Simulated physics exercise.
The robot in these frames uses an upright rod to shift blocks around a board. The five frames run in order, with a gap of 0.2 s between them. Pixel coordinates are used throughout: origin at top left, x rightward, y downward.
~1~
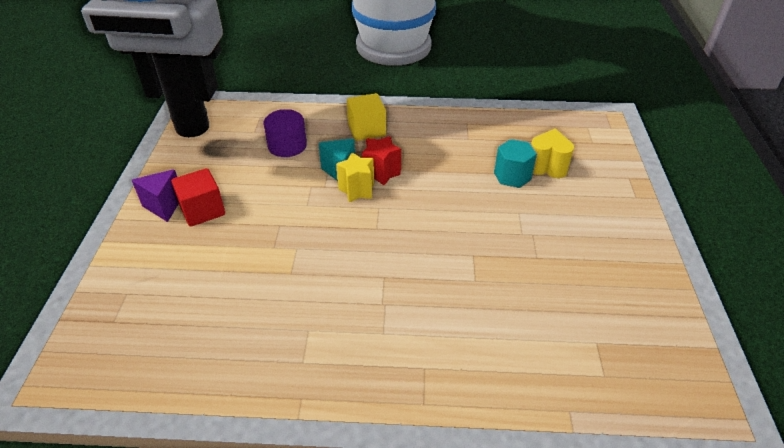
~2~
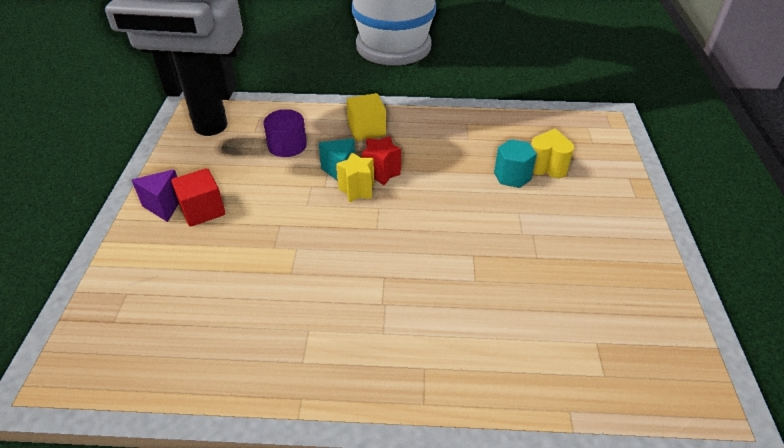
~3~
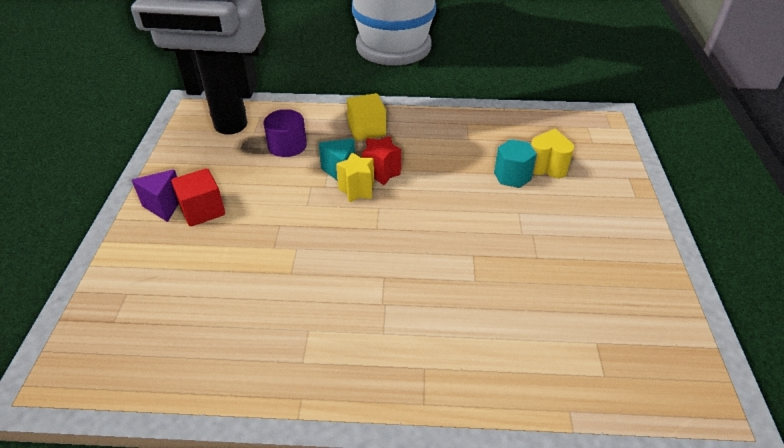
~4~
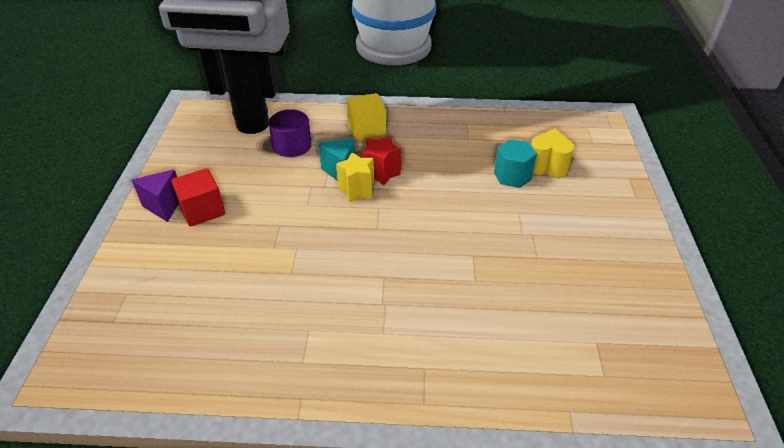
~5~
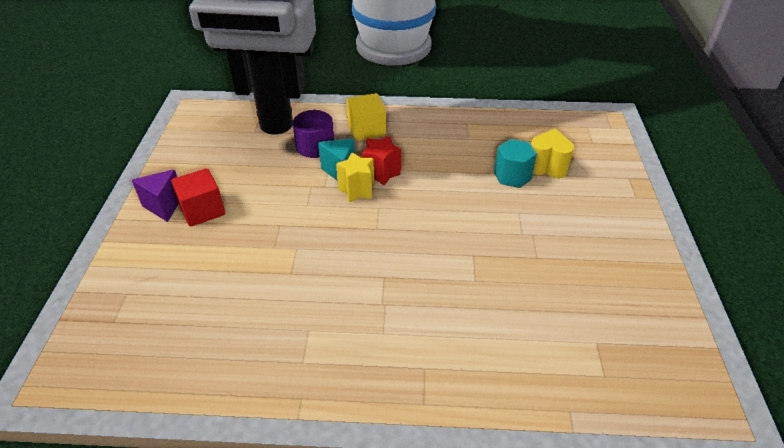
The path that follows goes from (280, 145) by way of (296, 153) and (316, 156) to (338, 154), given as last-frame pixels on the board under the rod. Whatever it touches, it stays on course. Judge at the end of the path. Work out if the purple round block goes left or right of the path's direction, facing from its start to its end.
Shifts left.
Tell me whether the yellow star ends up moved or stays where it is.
From what I can tell, it will keep its place.
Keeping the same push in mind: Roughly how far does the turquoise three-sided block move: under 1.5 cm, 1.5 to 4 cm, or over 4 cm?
Short, under 1.5 cm.
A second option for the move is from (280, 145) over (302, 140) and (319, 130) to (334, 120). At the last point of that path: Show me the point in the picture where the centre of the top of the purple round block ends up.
So, by the moment the path ends, you'll find the top centre of the purple round block at (344, 117).
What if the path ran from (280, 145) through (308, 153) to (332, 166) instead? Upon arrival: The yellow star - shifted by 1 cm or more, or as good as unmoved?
The result: It moves.
On the path given first. Halfway along, rod at (304, 136); purple round block at (340, 122).
At the end, rod at (336, 134); purple round block at (372, 121); turquoise three-sided block still; yellow star still; yellow four-sided block at (380, 101), turned 50° anticlockwise.
